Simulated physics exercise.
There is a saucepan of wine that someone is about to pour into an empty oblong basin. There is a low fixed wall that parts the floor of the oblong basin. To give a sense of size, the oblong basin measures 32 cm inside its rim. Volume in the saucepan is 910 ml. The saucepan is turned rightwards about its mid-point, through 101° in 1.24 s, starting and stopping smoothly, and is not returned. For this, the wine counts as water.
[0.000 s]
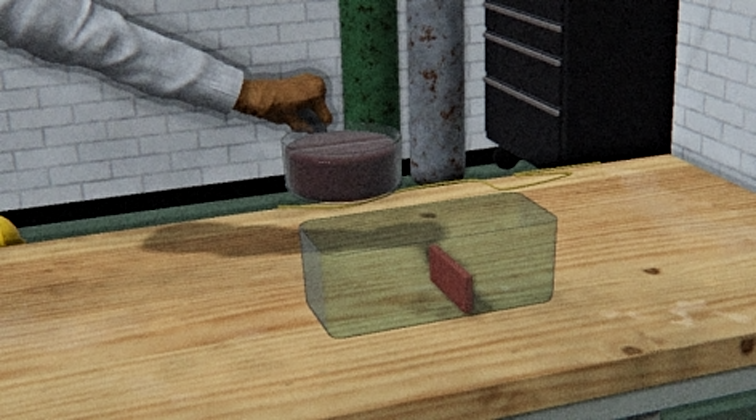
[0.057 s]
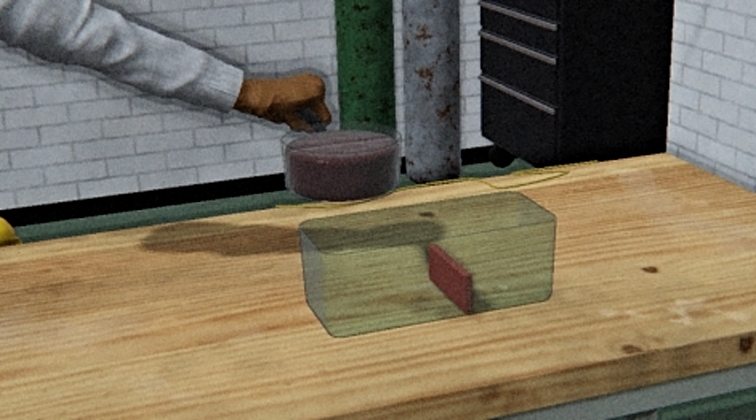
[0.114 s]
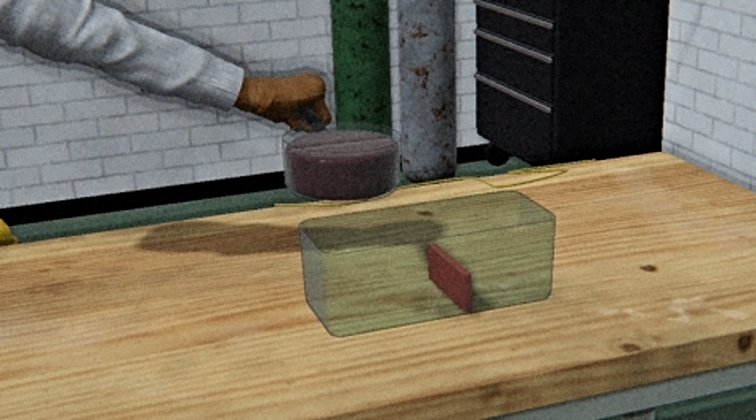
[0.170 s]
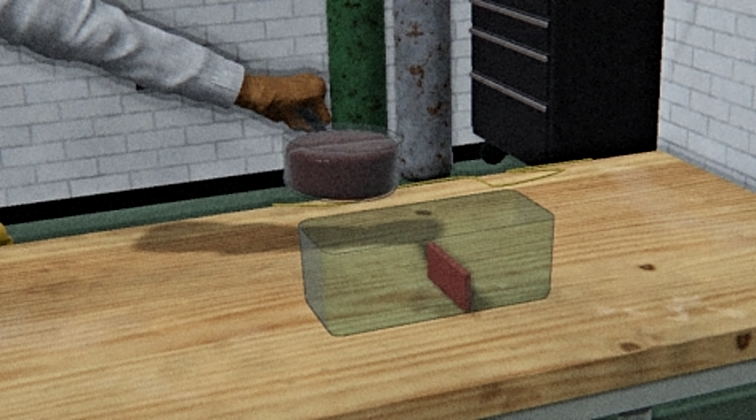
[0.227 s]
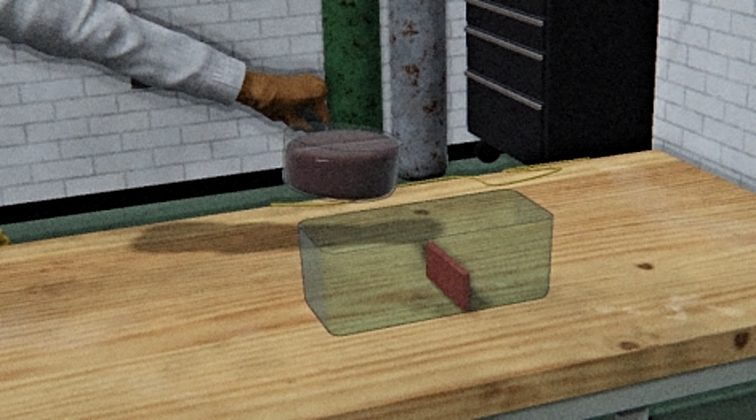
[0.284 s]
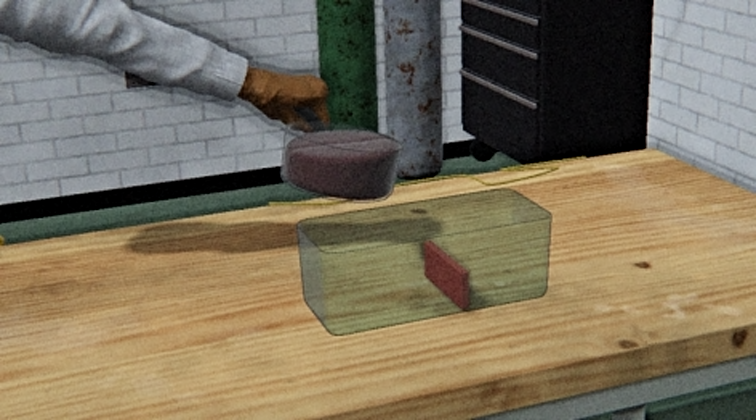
On a wooden workbench in front of a white brick wall, a gloved hand hangs beside a clear round vessel of dark wine, held above an empty see-through oblong basin with a red divider. The vessel starts level, then tilts slightly rightwards, gradually at first and then more, while the view shifts a little.
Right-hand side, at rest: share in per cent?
33 per cent.
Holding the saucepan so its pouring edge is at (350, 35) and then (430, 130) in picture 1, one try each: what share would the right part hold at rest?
Try 1: 5 %; try 2: 70 %.
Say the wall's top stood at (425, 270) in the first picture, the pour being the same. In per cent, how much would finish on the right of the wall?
With the wall placed like that, close to 70 per cent.
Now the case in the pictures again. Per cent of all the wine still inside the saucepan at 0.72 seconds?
Close to 48 percent of the liquid remains at that time.
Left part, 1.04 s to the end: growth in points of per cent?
About 12 percent, give or take.
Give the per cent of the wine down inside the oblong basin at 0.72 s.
Near 26 in a hundred.
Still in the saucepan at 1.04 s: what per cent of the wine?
Roughly 9 per cent.
Then, 0.72 s in, the tilt is 63° and 47 per cent is still to pour, 13 is left of the wall and 12 right of it.
Then, 1.04 s in, the tilt is 95° and 9 per cent is still to pour, 54 is left of the wall and 33 right of it.
Then, 1.38 s in, the tilt is 101° and 1 per cent is still to pour, 66 is left of the wall and 33 right of it.
Then, 1.74 s in, the tilt is 101° and 0 per cent is still to pour, 67 is left of the wall and 33 right of it.
Finally, 67 per cent lies left of the wall, 33 right of it and 0 outside.
